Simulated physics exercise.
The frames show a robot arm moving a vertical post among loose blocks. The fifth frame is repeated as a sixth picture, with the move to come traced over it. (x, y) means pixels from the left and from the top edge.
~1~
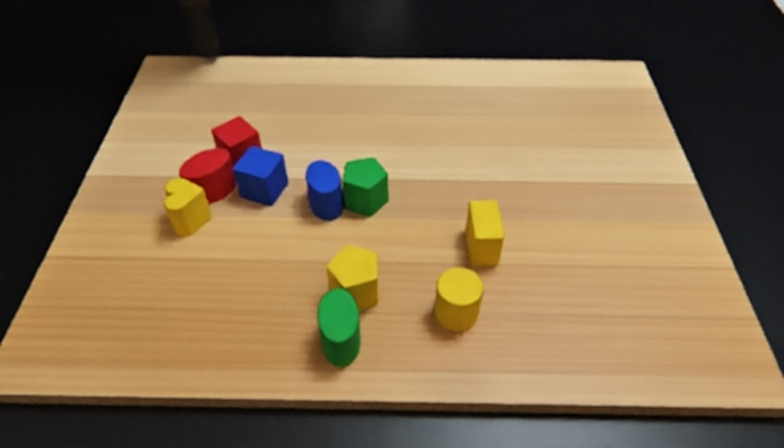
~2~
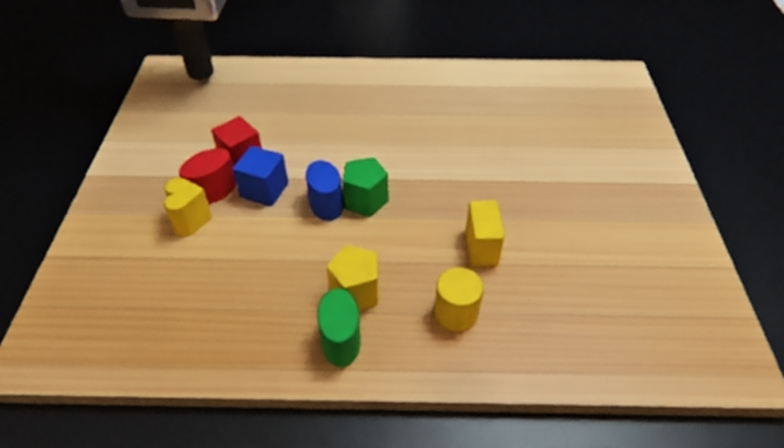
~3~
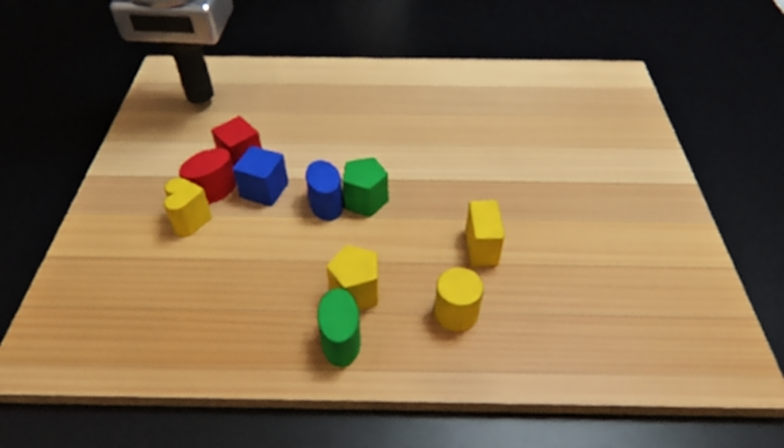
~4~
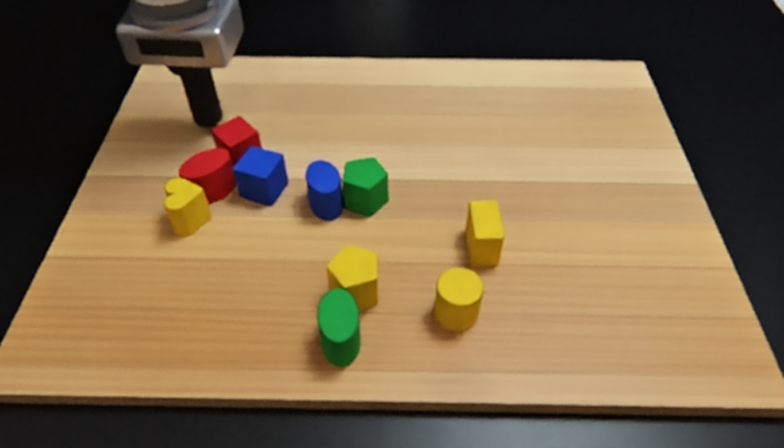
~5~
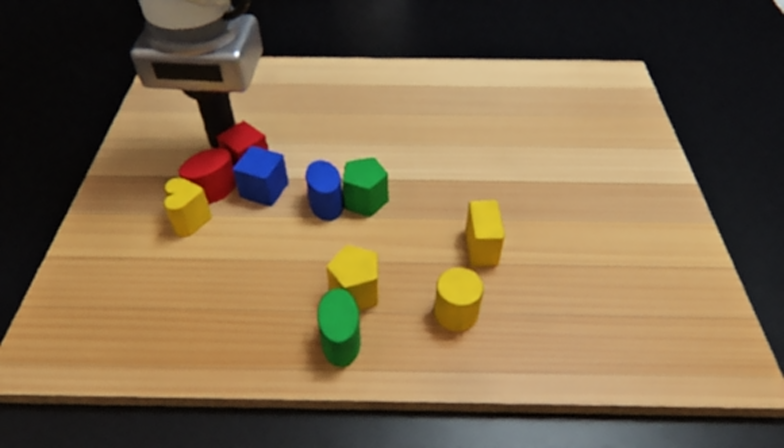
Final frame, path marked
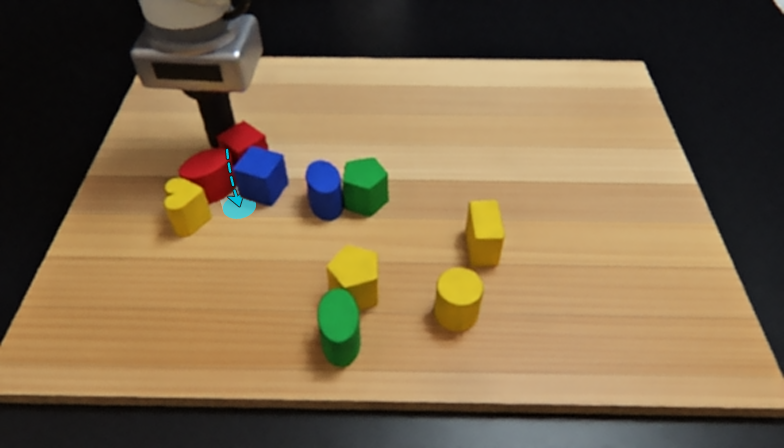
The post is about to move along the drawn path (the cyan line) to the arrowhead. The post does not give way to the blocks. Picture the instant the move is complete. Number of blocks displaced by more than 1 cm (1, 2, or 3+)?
I'd say three or more blocks get moved.
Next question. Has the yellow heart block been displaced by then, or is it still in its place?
Here's my answer: The yellow heart block gets displaced.
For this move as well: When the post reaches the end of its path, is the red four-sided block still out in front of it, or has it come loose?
Most likely the red four-sided block slides off.
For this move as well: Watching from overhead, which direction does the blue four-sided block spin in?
Spins clockwise.
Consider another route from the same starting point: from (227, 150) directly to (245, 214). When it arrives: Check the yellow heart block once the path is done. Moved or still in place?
The push reaches it.
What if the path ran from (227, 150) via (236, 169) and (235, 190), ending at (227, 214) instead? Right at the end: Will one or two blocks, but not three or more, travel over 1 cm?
No, I don't think so.
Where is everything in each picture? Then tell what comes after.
Lower end of the post (208, 51), tops of blocks, yellow heart block (180, 192), red oval block (204, 162), red four-sided block (235, 130), blue four-sided block (258, 161), in the first picture.
Post (201, 73), blocks as before, in the second picture.
Post (200, 96), blocks as before, in the third picture.
Post (209, 119), blocks as before, in the fourth picture.
Post (225, 142), yellow heart block (180, 192), red oval block (204, 162), red four-sided block (241, 135), blue four-sided block (258, 161), in the fifth picture.
The drawn path runs from (227, 150) through (231, 177) to (240, 207).
On the path given first. Halfway along, post (229, 170); yellow heart block (174, 196), turned 20° anticlockwise; red oval block (198, 172), turned 30° clockwise; red four-sided block (258, 150), turned 45° anticlockwise; blue four-sided block (281, 174), turned 35° clockwise.
At the end, post (237, 199); yellow heart block (164, 205); red oval block (194, 185), turned 85° clockwise; red four-sided block (262, 151), turned 60° anticlockwise; blue four-sided block (281, 174), turned 40° clockwise.
